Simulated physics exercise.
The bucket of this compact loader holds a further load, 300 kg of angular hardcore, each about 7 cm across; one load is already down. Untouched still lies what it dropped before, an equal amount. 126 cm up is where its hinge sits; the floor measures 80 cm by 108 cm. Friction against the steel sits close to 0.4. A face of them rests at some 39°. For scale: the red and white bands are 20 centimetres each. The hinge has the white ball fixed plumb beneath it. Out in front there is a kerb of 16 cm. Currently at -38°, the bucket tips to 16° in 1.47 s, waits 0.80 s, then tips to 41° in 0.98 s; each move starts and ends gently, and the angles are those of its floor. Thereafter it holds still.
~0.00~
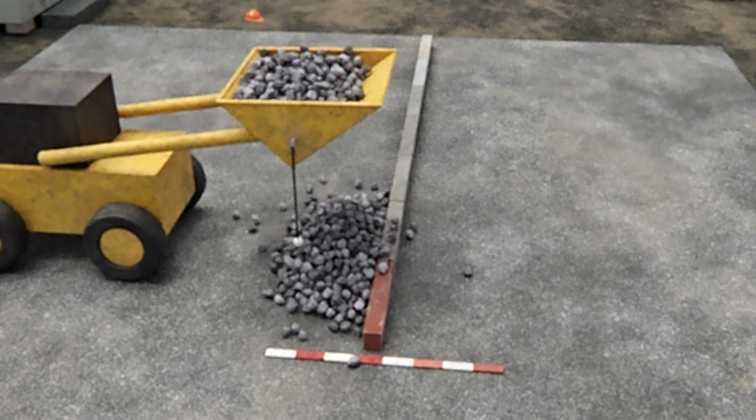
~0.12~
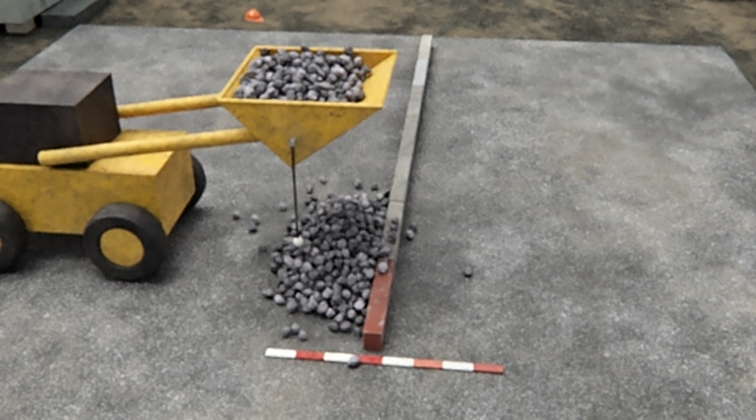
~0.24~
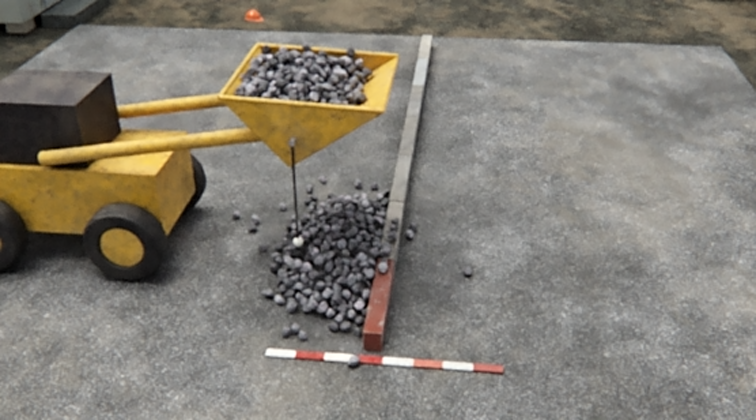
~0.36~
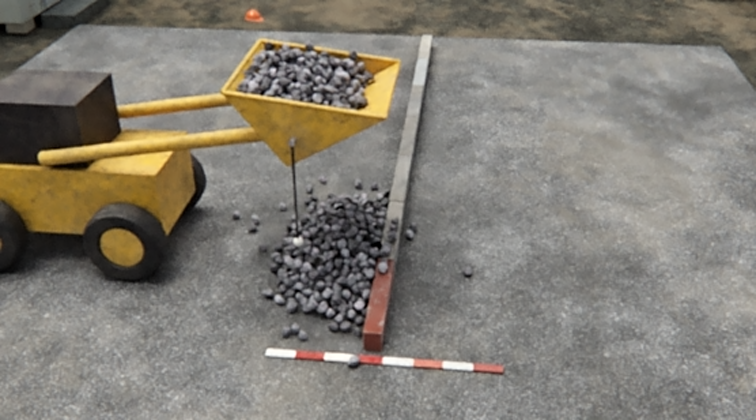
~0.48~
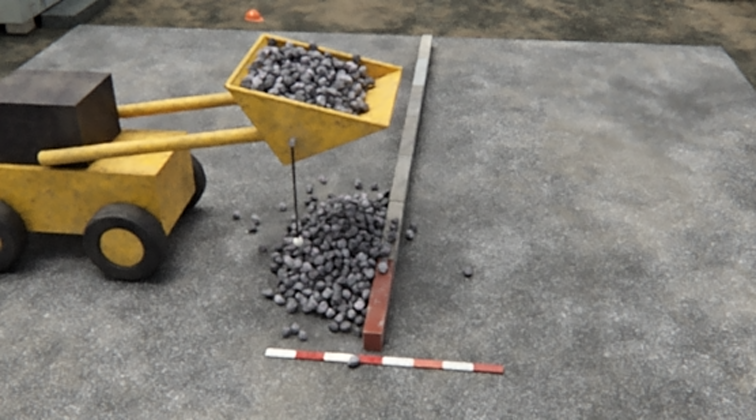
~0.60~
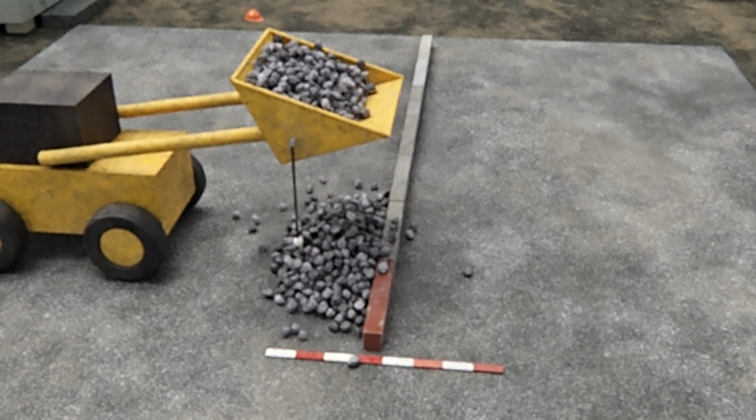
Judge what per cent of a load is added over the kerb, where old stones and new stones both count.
The amount added is about 85 per cent of a load.
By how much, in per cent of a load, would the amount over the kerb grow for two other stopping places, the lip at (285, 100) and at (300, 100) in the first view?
Some 0 percent first and 5 percent second.
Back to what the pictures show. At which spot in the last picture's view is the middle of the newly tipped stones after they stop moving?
In the last view, somewhere near (424, 248).
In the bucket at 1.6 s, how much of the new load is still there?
Still inside: Some 95 %.
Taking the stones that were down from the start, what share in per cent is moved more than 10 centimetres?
0 %.
After 1.1 s the floor is at 7°; in per cent of one load, 100 in the bucket, 100 on this side of the kerb, 0 over the kerb; the foremost stones are at (405, 241).
After 1.6 s the floor is at 16°; in per cent of one load, 96 in the bucket, 101 on this side of the kerb, 2 over the kerb; the foremost stones are at (419, 209).
After 3.7 s the floor is at 41°; in per cent of one load, 0 in the bucket, 121 on this side of the kerb, 79 over the kerb; the foremost stones are at (515, 265).
After 6.2 s the floor is at 41°; in per cent of one load, 0 in the bucket, 114 on this side of the kerb, 86 over the kerb; the foremost stones are at (522, 245). Net gain over the kerb, 85.
